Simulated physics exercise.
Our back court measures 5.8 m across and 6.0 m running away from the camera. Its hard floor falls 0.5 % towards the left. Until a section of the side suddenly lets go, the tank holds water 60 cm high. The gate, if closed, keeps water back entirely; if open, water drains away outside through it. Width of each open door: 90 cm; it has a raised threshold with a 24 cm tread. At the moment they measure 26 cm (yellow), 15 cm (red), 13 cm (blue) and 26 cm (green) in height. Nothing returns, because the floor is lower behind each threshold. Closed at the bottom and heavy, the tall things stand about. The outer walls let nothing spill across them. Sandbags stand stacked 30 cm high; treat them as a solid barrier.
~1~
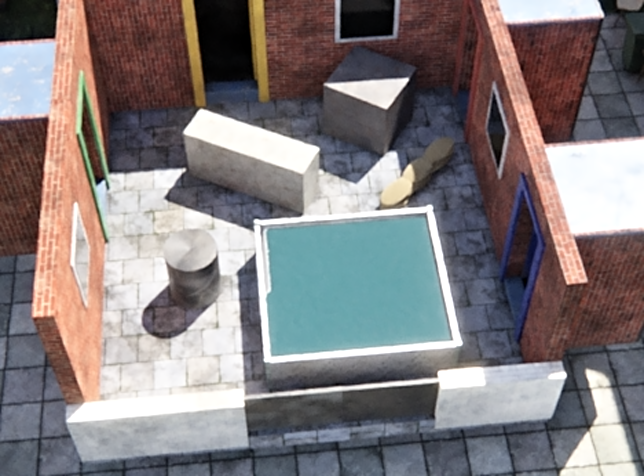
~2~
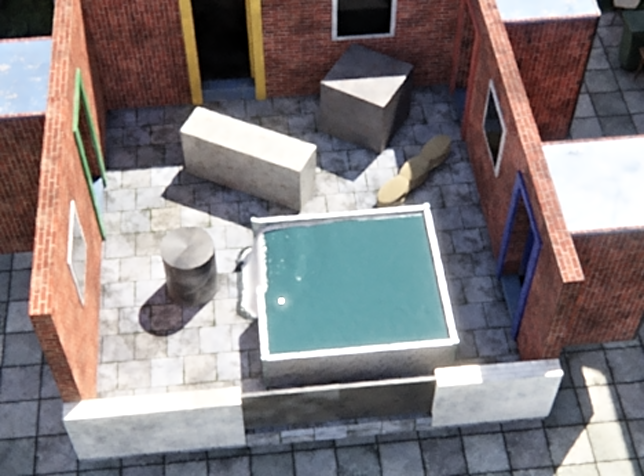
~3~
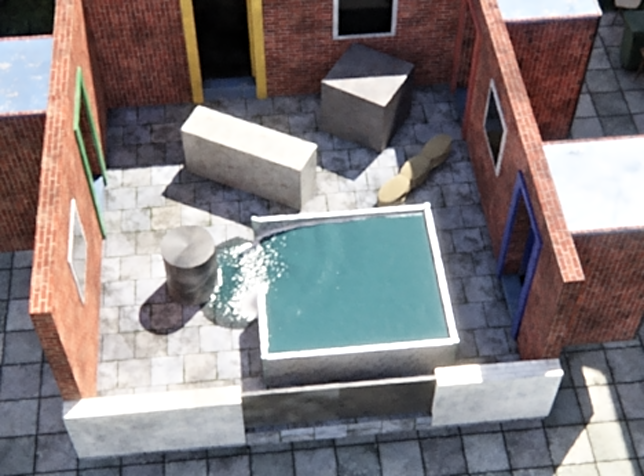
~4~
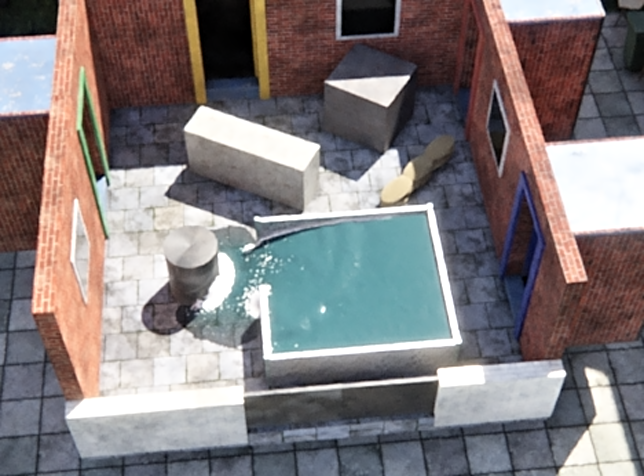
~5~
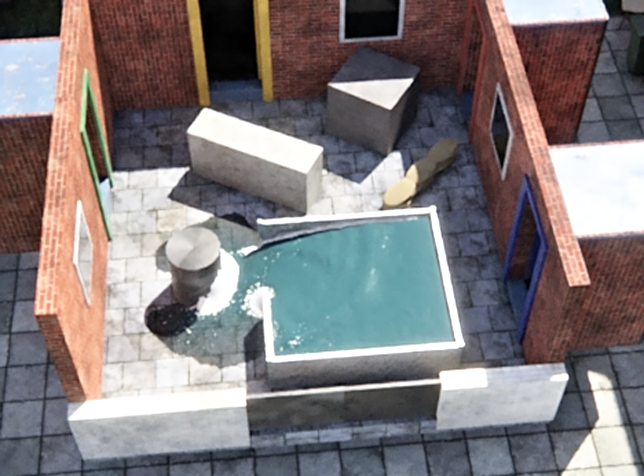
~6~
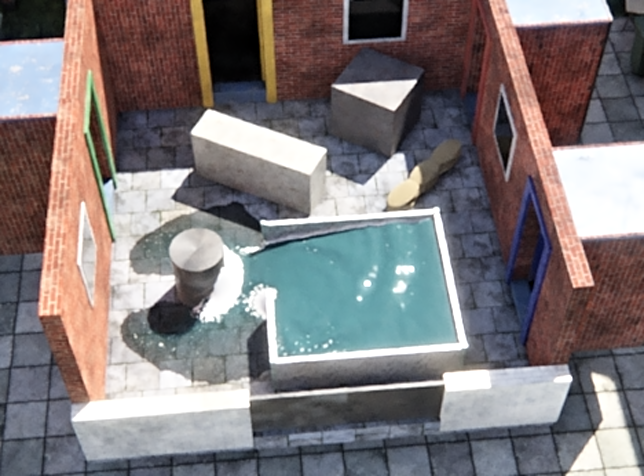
In a brick-walled court with a paved floor, a square tank of still, blue-green water opens on its left side, and water pours out, foams around a grey cylinder and spreads across the paving as ripples cross the tank.
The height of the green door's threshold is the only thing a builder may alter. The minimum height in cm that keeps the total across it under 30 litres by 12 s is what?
It is close to 14.5 cm.
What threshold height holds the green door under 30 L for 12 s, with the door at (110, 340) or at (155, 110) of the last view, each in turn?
Roughly 12.0 cm, then roughly 25 cm.
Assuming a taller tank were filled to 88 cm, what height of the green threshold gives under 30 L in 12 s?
Then a height close to 23 cm.
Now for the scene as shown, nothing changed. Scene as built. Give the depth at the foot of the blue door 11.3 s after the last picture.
It comes to about 4.0 centimetres deep.
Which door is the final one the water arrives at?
Last: Red.
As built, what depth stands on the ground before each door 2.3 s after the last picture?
Centimetres: Yellow = 6, red = 0, blue = 0, green = 19.
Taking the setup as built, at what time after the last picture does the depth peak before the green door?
Peak: Close to 1.0 s.
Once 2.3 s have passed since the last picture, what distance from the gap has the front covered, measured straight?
Distance from gap: Approx. 4.4 m.
Then, 0.7 s after the last picture water covers 30 % of the floor, deepest (50 cm) near (235, 289); 15 cm at the green door, 0 litres in over its 26 cm threshold.
Then, 2.3 s after the last picture water covers 50 % of the floor, deepest (35 cm) near (118, 121); 19 cm at the green door, 0 litres in over its 26 cm threshold.
Then, 11.3 s after the last picture water covers 95 % of the floor, deepest (18 cm) near (365, 97); 11 cm at the green door, 0 litres in over its 26 cm threshold.
At the green door as built, the water peaked near 21 cm, 1.1 s after the last picture.
With a threshold of 13.5 cm, 43 litres would have come in within the 12 s; with 18.5 cm, 4 litres. So under 30 litres takes about 14.5 cm.
